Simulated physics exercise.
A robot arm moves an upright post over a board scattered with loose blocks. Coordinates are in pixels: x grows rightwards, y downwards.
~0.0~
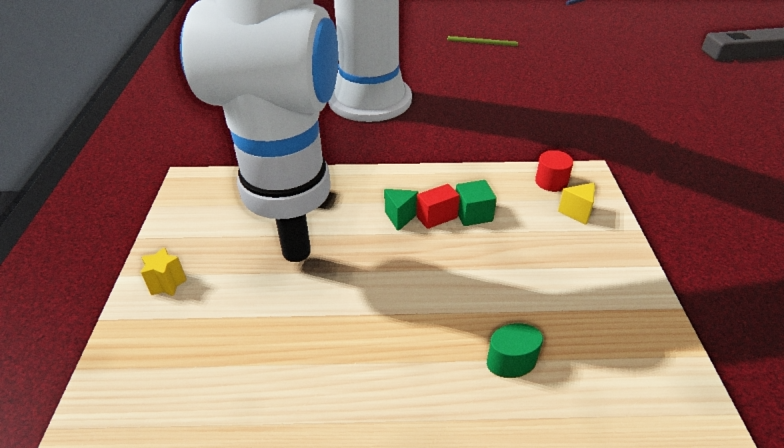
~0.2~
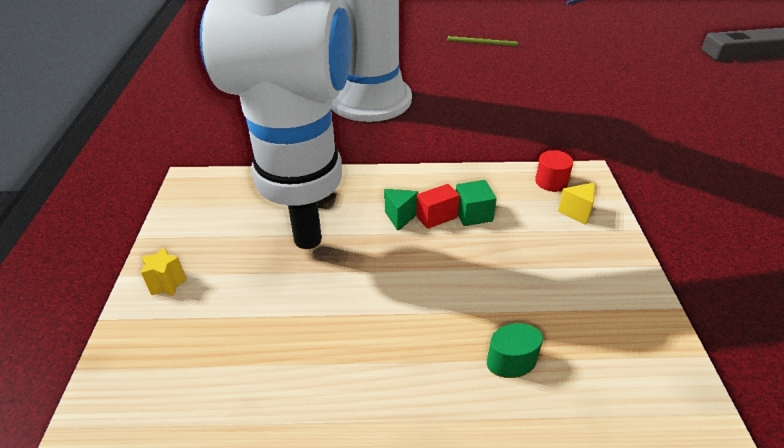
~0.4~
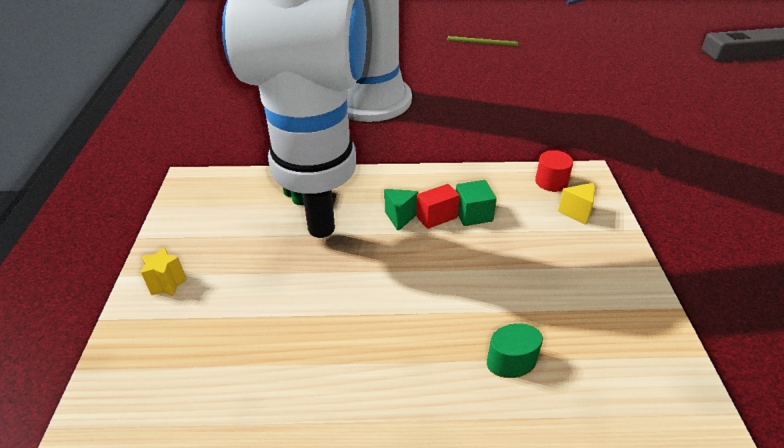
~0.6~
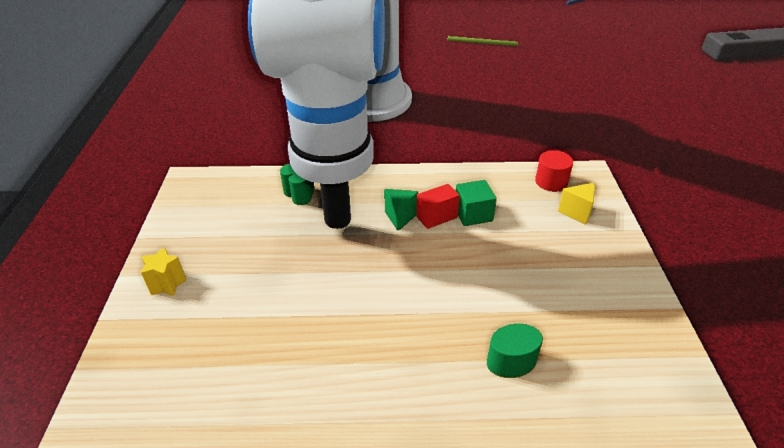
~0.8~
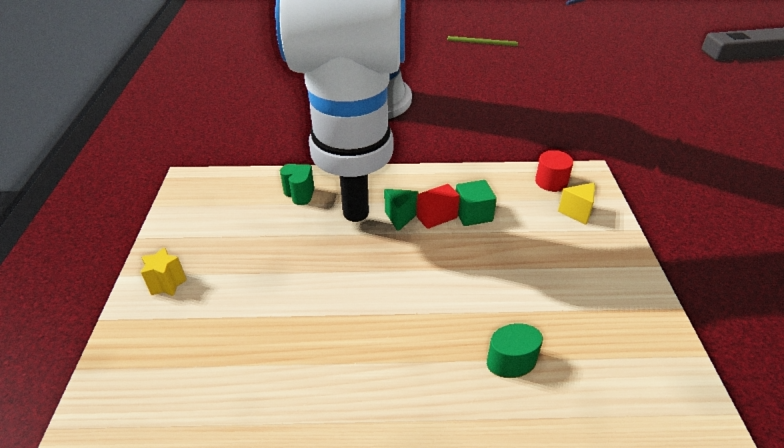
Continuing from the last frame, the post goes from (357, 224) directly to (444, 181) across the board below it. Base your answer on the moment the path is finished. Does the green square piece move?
Short answer: No.
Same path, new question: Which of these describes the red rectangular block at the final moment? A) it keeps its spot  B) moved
Choice B: Moved.
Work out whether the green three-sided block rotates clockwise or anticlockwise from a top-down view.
It goes clockwise.
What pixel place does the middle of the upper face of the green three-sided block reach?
The centre of its top will be at (418, 190).
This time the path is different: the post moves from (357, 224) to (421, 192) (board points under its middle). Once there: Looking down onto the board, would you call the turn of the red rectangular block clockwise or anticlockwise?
Twists anticlockwise.
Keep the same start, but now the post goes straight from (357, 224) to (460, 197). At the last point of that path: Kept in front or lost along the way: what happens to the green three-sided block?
The green three-sided block won't leave the front of the post.
The first path, step by step. One third of the way, post (387, 199); green three-sided block (408, 193), turned 40° clockwise; red rectangular block (442, 198), turned 20° anticlockwise.
Two thirds of the way, post (417, 185); green three-sided block (418, 190), turned 85° clockwise; red rectangular block (443, 200), turned 25° anticlockwise.
At the end, post (444, 172); green three-sided block (418, 190), turned 85° clockwise; red rectangular block (443, 200), turned 25° anticlockwise; green square piece still.
